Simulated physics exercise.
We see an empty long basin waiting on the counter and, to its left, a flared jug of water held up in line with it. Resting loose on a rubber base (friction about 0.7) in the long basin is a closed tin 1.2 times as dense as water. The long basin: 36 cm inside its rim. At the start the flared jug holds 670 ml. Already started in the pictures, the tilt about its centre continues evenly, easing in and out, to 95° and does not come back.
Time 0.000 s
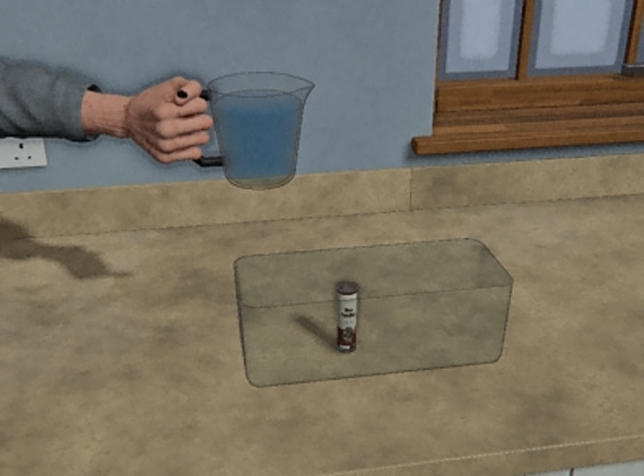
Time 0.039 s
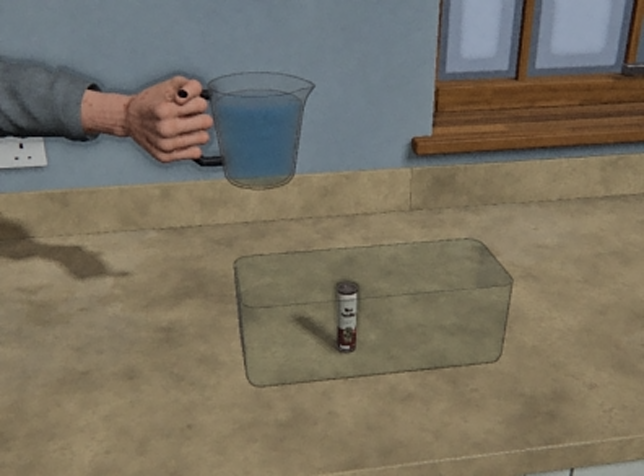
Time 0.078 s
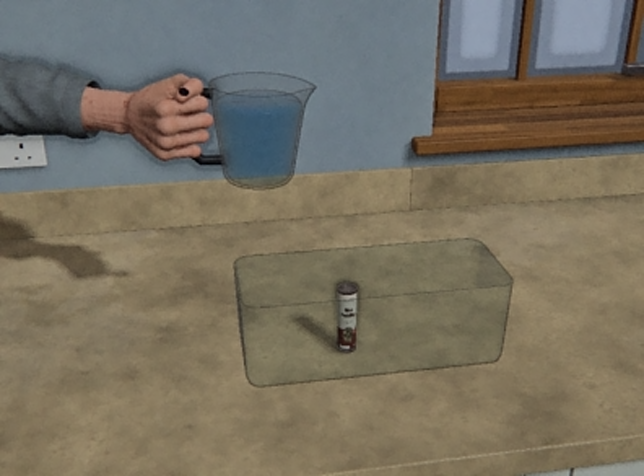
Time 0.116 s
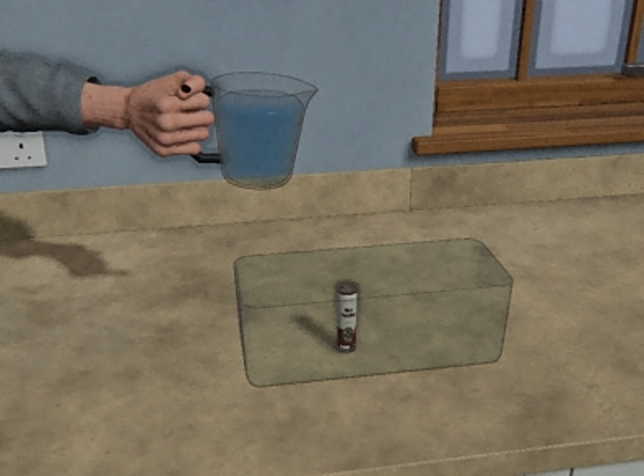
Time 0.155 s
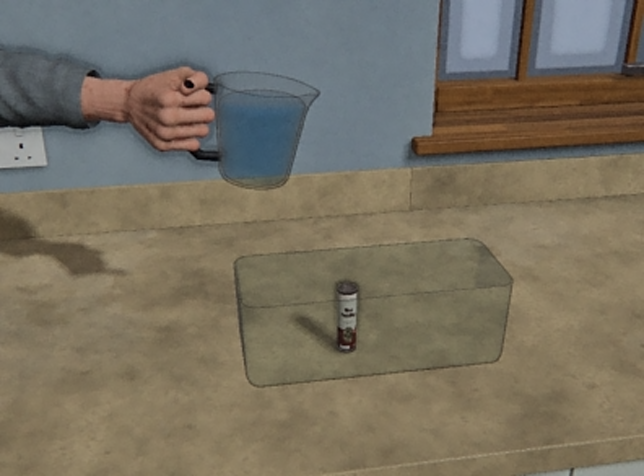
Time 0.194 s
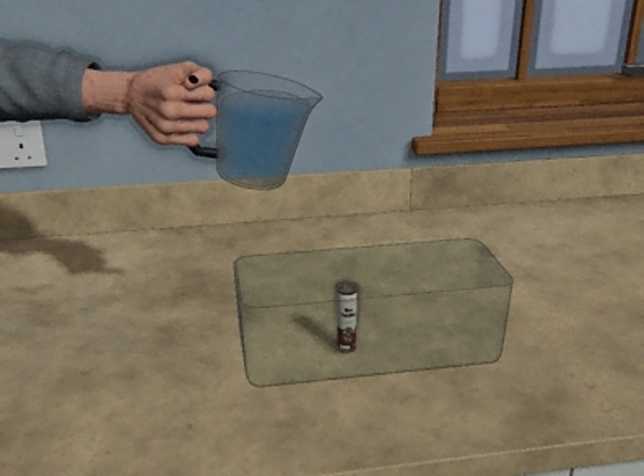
On a kitchen counter stood a clear, empty long basin with a small tin inside, while a hand above and to its left held a jug of blue water and slowly tilted it slightly rightward.
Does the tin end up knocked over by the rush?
Not tipped.
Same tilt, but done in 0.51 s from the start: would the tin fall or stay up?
Result: Tin upright.
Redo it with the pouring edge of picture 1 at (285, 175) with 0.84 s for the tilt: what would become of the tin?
Then the tin comes down.
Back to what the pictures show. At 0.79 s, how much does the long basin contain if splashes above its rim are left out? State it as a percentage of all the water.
42 per cent, give or take a little.
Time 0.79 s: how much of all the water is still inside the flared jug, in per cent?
28 per cent or thereabouts.
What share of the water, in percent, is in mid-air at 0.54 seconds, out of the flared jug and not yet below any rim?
Near 22 per cent at that moment.
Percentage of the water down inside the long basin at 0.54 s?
Close to 1 in a hundred.
Then, 0.54 s in, the tilt is 68° and 77 per cent is still to pour; the tin stands where it began.
Then, 0.79 s in, the tilt is 94° and 28 per cent is still to pour; the tin stands where it began.
Then, 1.05 s in, the tilt is 95° and 4 per cent is still to pour; the tin stands where it began.
Then, 1.34 s in, the tilt is 95° and 0 per cent is still to pour; the tin stands where it began.
Finally, the tin stands where it began.
